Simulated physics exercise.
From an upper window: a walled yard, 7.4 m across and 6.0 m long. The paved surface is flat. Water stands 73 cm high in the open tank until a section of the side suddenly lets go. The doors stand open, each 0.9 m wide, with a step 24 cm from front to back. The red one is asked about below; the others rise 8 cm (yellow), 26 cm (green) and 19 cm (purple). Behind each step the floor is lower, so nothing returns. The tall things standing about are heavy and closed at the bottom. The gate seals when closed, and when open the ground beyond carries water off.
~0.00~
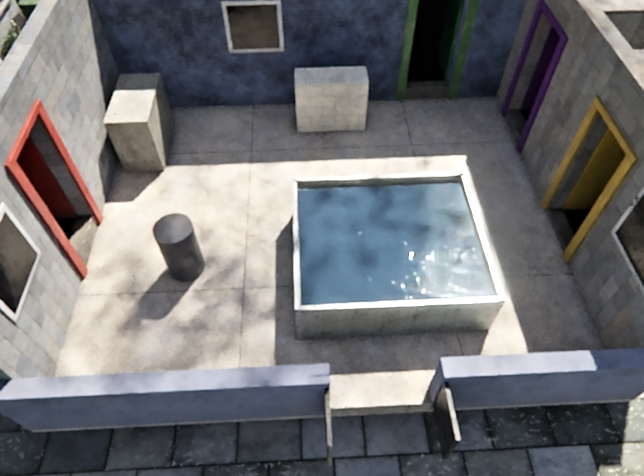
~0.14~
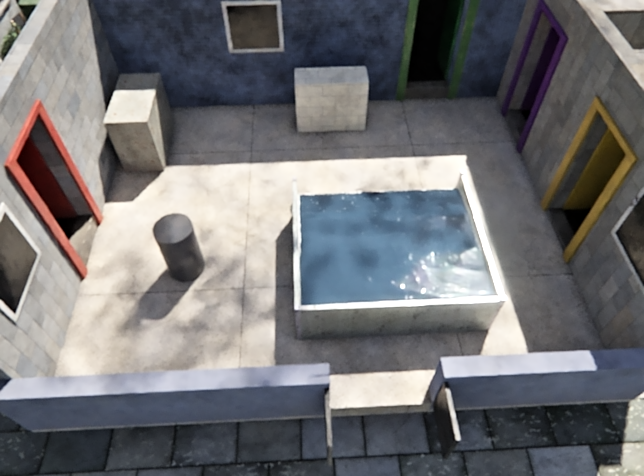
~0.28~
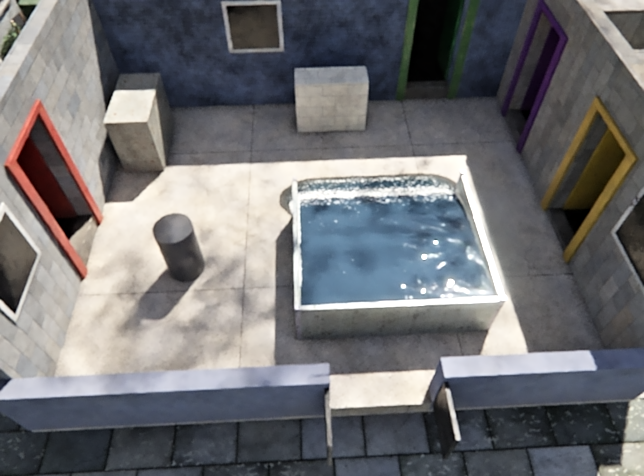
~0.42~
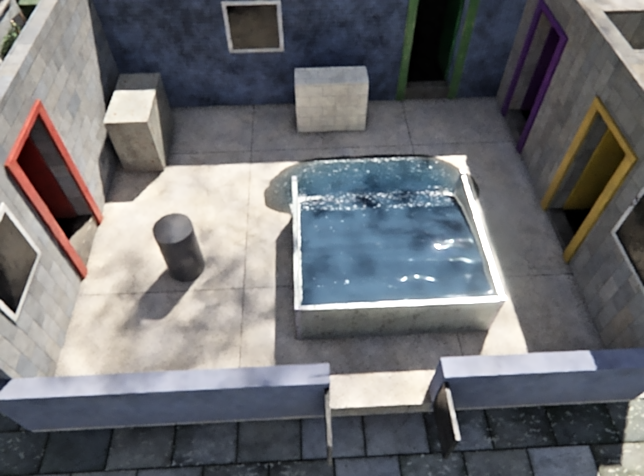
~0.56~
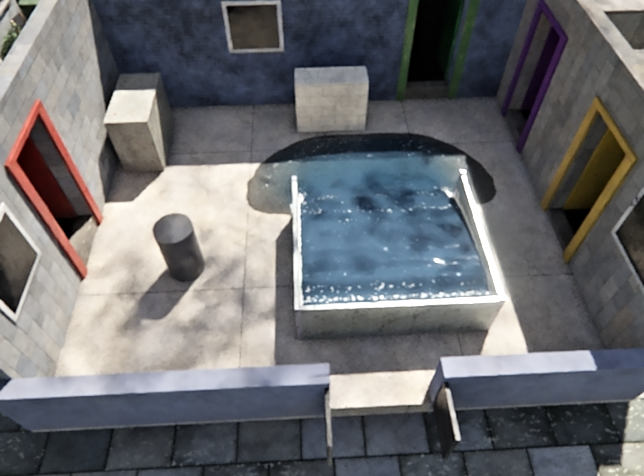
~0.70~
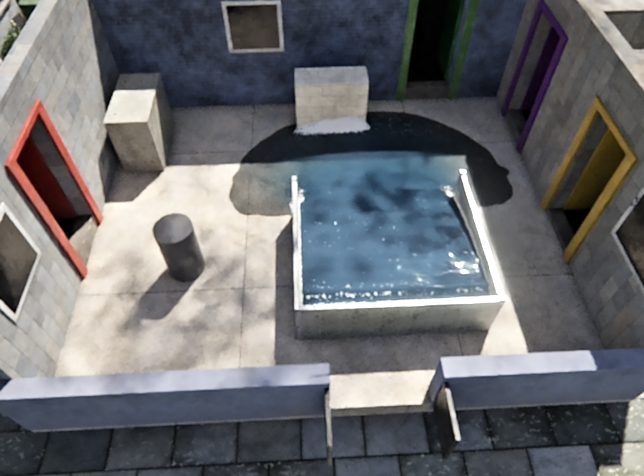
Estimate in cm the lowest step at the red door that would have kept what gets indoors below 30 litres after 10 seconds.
It would have to be roughly 7.5 cm high.
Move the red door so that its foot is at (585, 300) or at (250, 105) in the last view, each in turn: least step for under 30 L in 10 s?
About 11.5 and 16 cm.
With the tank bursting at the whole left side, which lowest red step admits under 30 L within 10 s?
Then roughly 25 cm.
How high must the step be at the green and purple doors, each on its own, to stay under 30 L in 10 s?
Roughly 32 cm at green and 23 cm at purple.
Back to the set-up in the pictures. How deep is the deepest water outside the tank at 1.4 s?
Up to some 48 cm.
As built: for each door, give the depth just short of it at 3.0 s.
In cm: Yellow 0, green 31, purple 26, red 0.
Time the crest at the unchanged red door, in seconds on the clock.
Around 10.0 s.
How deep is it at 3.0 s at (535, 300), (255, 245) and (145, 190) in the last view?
About 0, 0 and 2 cm.
After 1.4 s water covers 40 % of the floor, deepest (48 cm) near (342, 132); it has not reached the red door.
After 3.0 s water covers 50 % of the floor, deepest (48 cm) near (497, 98); it has not reached the red door.
After 10.0 s water covers 100 % of the floor, deepest (18 cm) near (47, 404); 12 cm at the red door, 0 litres in over its 26 cm step.
At the red door as built, the water arrived by 3.4 s and peaked near 12 cm at 9.8 s.
With a step of 7 cm, 37 litres would have come in within the 10 s; with 9.5 cm, 11 litres. So under 30 litres takes about 7.5 cm.
